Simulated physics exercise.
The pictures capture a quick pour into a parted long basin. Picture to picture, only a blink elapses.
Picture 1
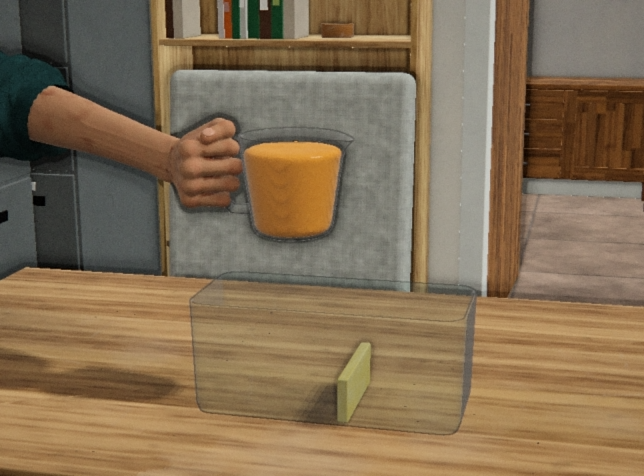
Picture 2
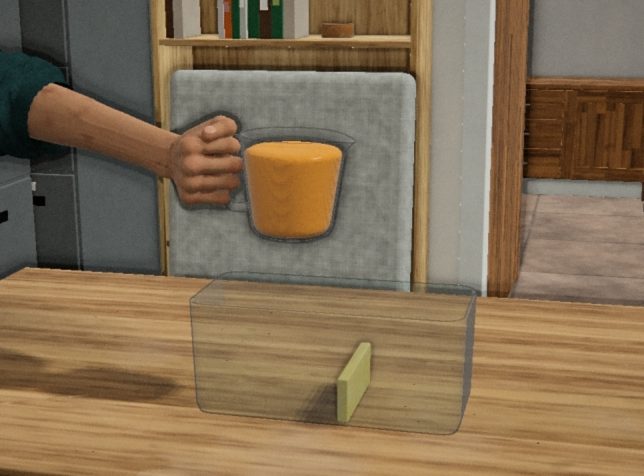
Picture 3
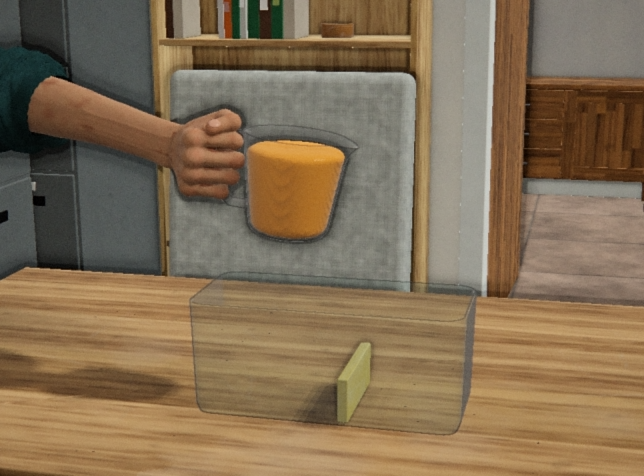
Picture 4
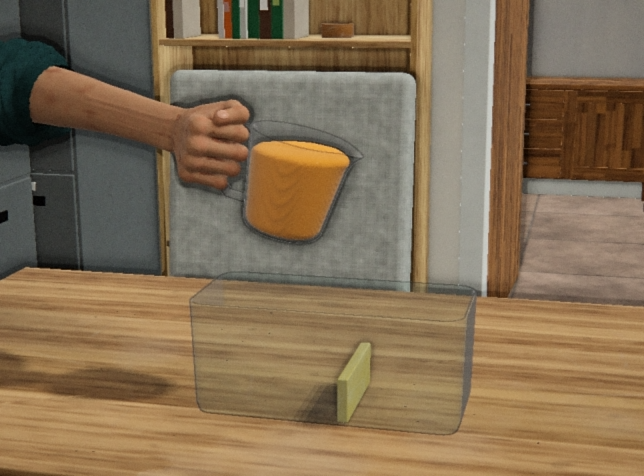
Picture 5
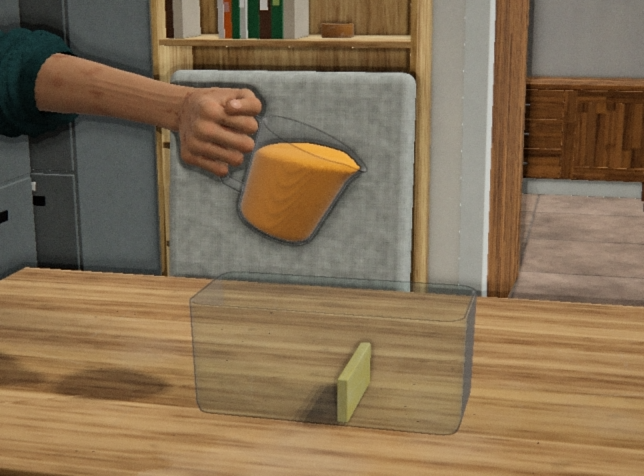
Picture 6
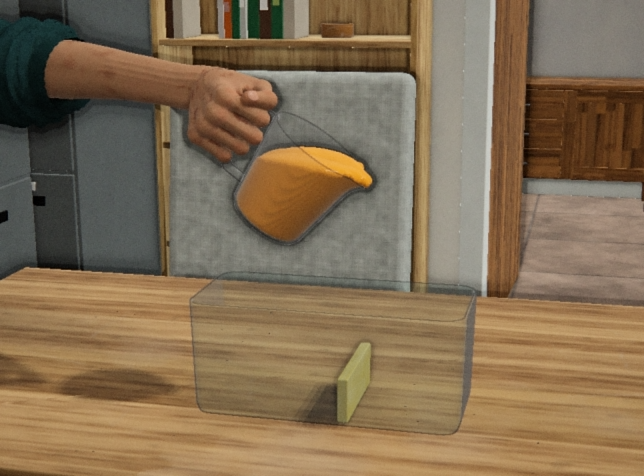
A clear jug of orange juice, held by a hand above a divided see-through basin on a wooden table, tilted slowly then further to the right until juice bulged just past its rim.
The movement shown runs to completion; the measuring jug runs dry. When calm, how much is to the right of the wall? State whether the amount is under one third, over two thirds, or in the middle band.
I expect what gathers right of the wall to rise past two thirds.
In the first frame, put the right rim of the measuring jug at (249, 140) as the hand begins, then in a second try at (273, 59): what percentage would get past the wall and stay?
Roughly 10 % the first time and roughly 20 % the second.
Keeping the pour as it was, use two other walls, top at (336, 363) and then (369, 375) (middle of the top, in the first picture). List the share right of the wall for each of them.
Note - case one near 90 %, case two near 70 %.
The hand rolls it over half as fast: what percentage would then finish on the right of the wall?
Something like 95 percent.
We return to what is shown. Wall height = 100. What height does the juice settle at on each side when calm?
On the left it's around 10 per cent; on the right, 70 per cent.
A moment on, the measuring jug is tipped right over and 38 per cent is still to pour, 0 is left of the wall and 35 right of it.
Next, the measuring jug is tipped right over and 4 per cent is still to pour, 3 is left of the wall and 77 right of it.
Then the measuring jug is tipped right over and 0 per cent is still to pour, 10 is left of the wall and 85 right of it.
Later the measuring jug is tipped right over and 0 per cent is still to pour, 11 is left of the wall and 84 right of it.
In the end 11 per cent lies left of the wall, 84 right of it and 4 outside.
